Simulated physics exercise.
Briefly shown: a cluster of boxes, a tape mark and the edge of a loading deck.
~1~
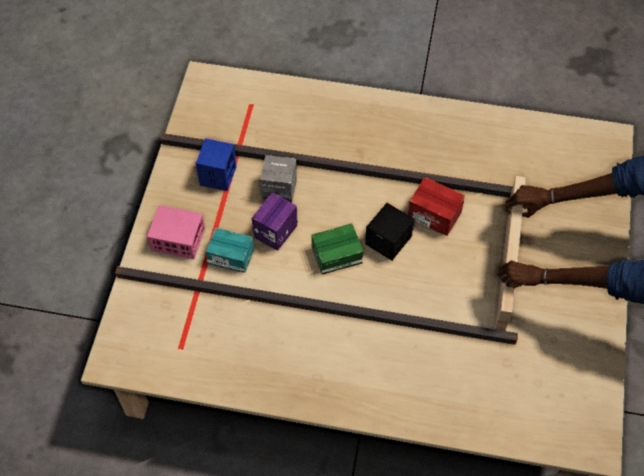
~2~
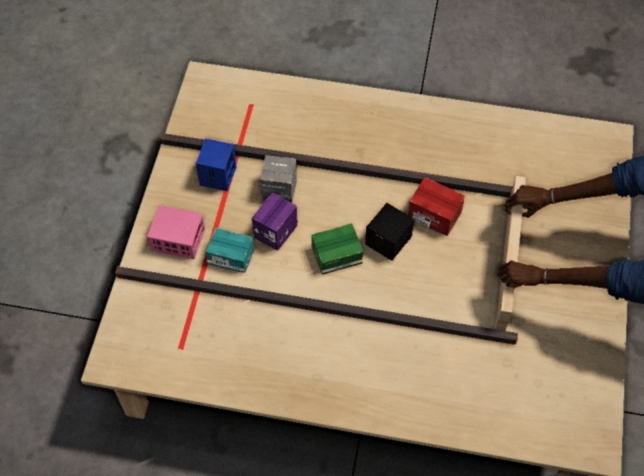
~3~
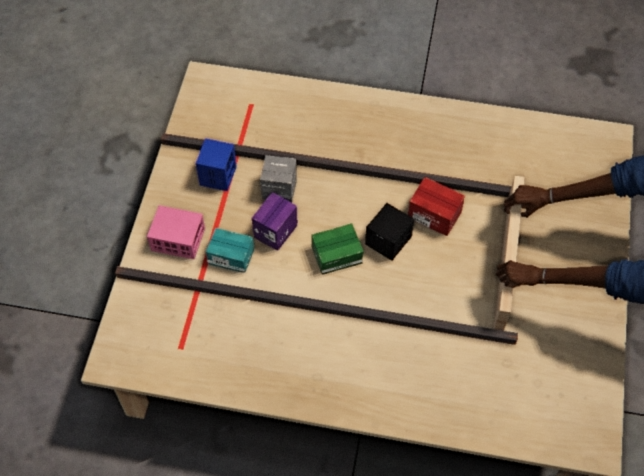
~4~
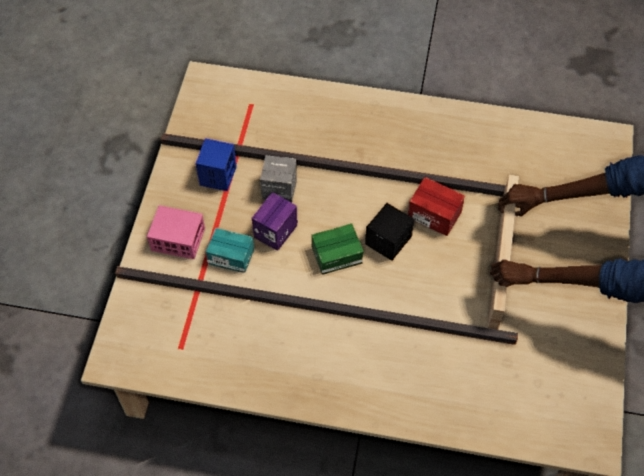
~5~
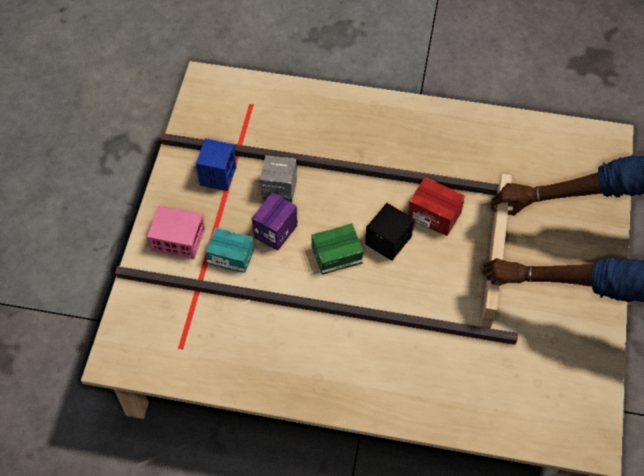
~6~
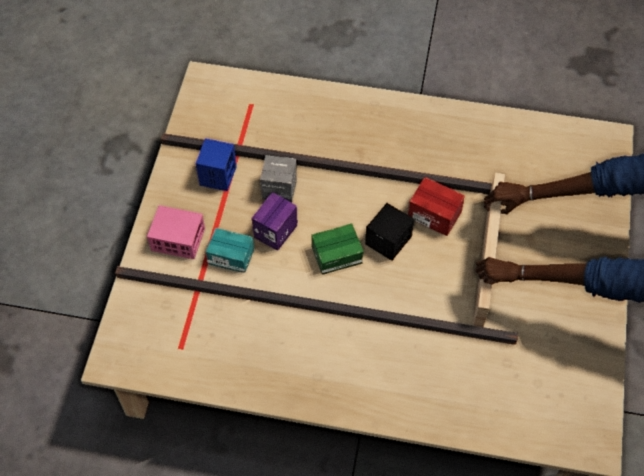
To begin with, eight coloured boxes sit scattered between two dark rails on a wooden table crossed by a red line, while two hands hold a wooden bar at the right. After staying nearly still, the hands slide the bar slightly left toward the red box, and the boxes remain unmoved.
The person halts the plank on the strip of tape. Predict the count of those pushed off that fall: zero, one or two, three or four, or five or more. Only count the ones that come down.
Just one, or two at most, falls.
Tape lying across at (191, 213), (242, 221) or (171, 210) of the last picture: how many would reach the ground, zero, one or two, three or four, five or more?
Either three or four; no fall at all; five or more.
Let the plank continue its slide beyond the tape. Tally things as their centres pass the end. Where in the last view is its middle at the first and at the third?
At (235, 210) for the first, at (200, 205) for the third.
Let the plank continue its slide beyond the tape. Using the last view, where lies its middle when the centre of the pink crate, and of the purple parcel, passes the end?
Its middle is about (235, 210) and about (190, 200).
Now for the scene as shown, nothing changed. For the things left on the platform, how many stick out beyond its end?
It's 0.
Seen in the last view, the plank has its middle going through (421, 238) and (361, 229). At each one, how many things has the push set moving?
The count reaches 1 first and 3 second.
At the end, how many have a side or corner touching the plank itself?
Total: 3.
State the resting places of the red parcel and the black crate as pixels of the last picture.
Going in order: First (206, 174), then (203, 203).
Soon after, none off yet; pink crate at rest near (177, 232); blue crate at rest near (217, 165); turquoise parcel at rest near (230, 251).
In the end, the number that fall off is one or two; gone, blue crate and pink crate.
